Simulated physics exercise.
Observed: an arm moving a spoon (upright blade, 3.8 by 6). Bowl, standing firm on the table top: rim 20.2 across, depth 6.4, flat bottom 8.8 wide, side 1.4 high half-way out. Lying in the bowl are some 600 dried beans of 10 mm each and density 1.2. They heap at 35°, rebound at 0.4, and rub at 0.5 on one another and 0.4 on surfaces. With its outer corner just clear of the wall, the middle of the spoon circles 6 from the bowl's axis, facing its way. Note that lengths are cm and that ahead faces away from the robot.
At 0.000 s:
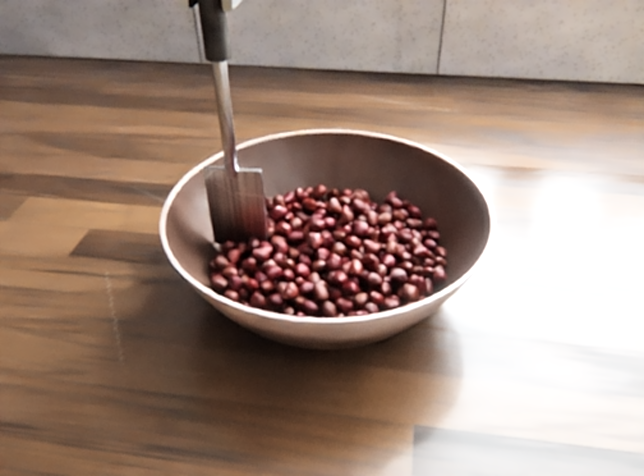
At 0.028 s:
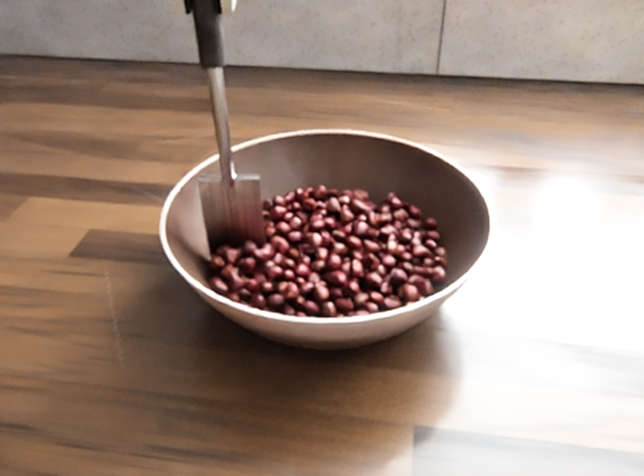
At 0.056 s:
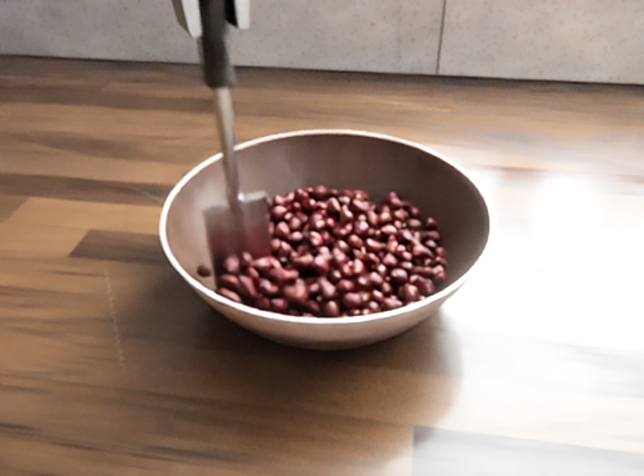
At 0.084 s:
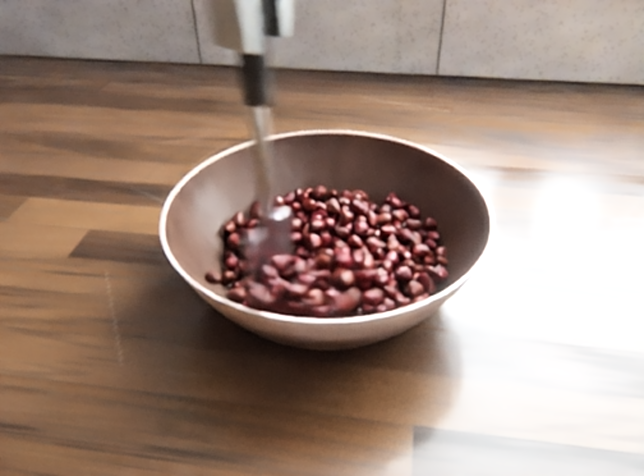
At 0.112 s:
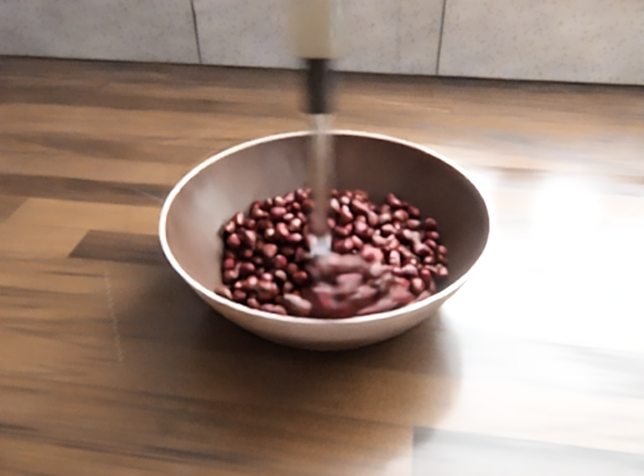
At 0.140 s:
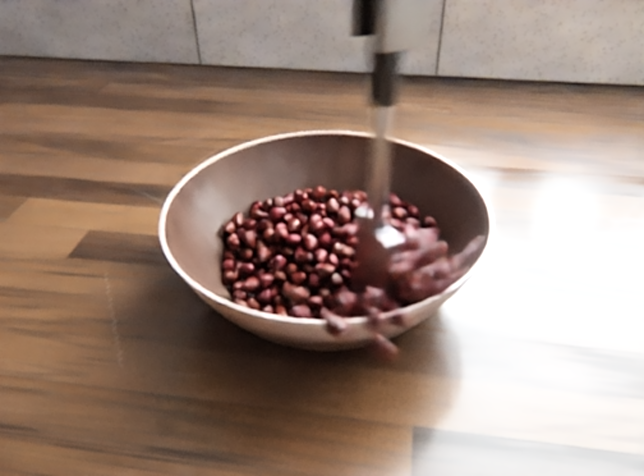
A robotic arm sweeping a flat metal spoon through a bowl of dark red beans, from left to right, pushing some over the rim.
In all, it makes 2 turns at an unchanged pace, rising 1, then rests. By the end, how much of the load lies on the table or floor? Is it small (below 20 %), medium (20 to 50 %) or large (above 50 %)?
It is medium.
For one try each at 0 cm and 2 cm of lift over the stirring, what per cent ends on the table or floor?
Near 40 in a hundred, then near 20 in a hundred.
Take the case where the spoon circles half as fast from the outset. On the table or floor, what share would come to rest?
I'd say close to 10 %.
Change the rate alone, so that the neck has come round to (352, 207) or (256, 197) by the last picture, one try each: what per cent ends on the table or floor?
About 20 and 10 %.
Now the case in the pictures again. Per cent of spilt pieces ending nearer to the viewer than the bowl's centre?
40 %, approximately.
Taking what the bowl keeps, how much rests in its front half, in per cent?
About 45 per cent.
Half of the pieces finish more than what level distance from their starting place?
My guess is close to 2 centimetres.
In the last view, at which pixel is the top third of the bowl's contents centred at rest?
I'd say close to (322, 248).
By 0.36 s, 355° round, highest piece 12 above the table; 478 in the bowl, 45 on the table or floor, 74 in flight or on the tool.
By 0.58 s, 224° round, highest piece 9 above the table; 439 in the bowl, 143 on the table or floor, 15 in flight or on the tool.
By 0.89 s, 0° round, highest piece 12 above the table; 433 in the bowl, 163 on the table or floor, 1 in flight or on the tool.
By 1.59 s, 0° round, highest piece 4 above the table; 433 in the bowl, 164 on the table or floor.
Final count, 433 in the bowl, 164 on the table or floor. That is 27 % on the table or floor.
